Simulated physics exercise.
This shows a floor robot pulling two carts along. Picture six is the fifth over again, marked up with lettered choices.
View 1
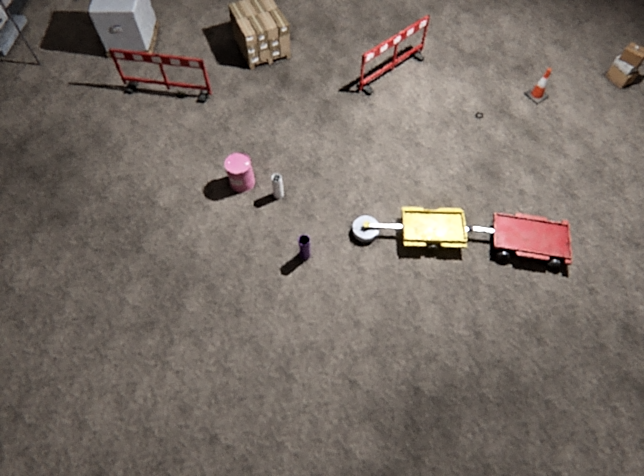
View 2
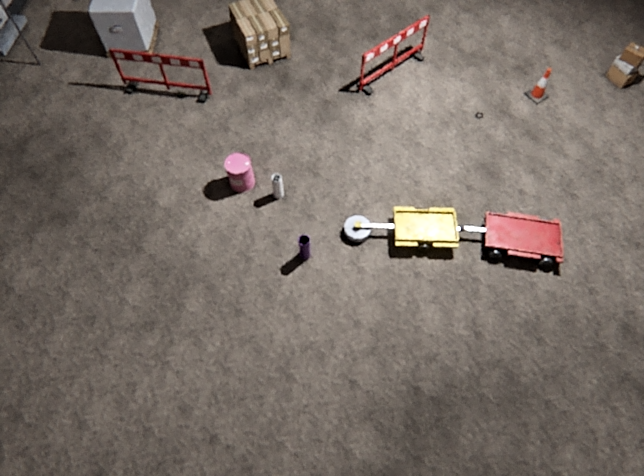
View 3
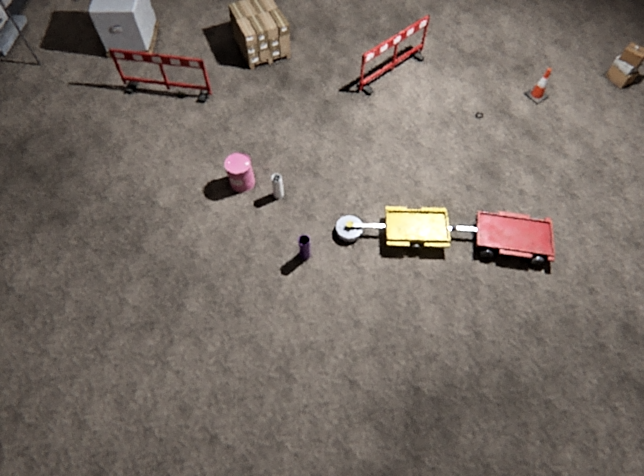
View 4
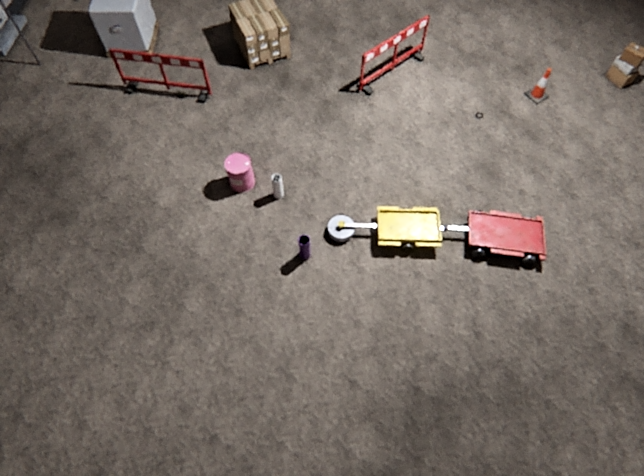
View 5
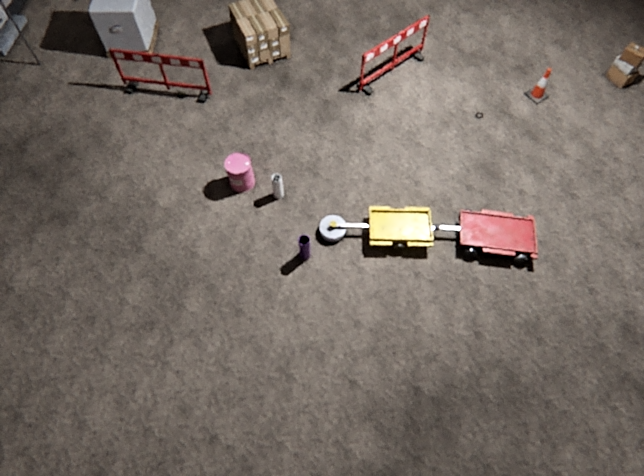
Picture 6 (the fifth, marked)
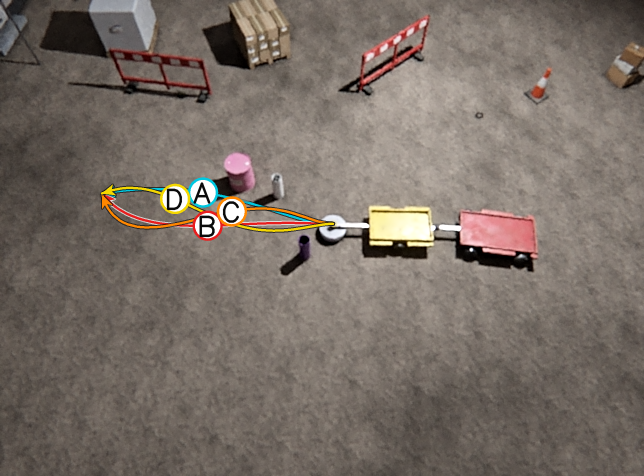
To begin with, a small round robot stands on a grey floor, joined to a yellow cart and a red cart on its right. It pulls both slowly leftward in a line, edging nearer the purple and white posts and the pink drum, which stay still along with the barriers behind.
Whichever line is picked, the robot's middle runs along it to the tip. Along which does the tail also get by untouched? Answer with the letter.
Everything gets past on C.
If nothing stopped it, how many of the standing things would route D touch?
It touches one.
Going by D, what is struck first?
The purple post.
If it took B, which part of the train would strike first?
It is the yellow cart.
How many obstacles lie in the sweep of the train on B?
One.
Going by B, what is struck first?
The purple post.
On the marked copy, A from (333, 224) via (221, 196) to (102, 193); B from (333, 224) via (208, 226) to (102, 193); C from (333, 224) via (207, 217) to (102, 195); D from (333, 224) via (212, 216) to (102, 193).
Taking C. A third of the way, robot (246, 213), last cart (407, 226).
Two thirds of the way, robot (156, 231), last cart (317, 216).
When it is over, robot (105, 198), last cart (248, 222); nothing has been touched.
As for the rest, A meets the pink drum and white post; B meets the purple post; D meets the purple post.
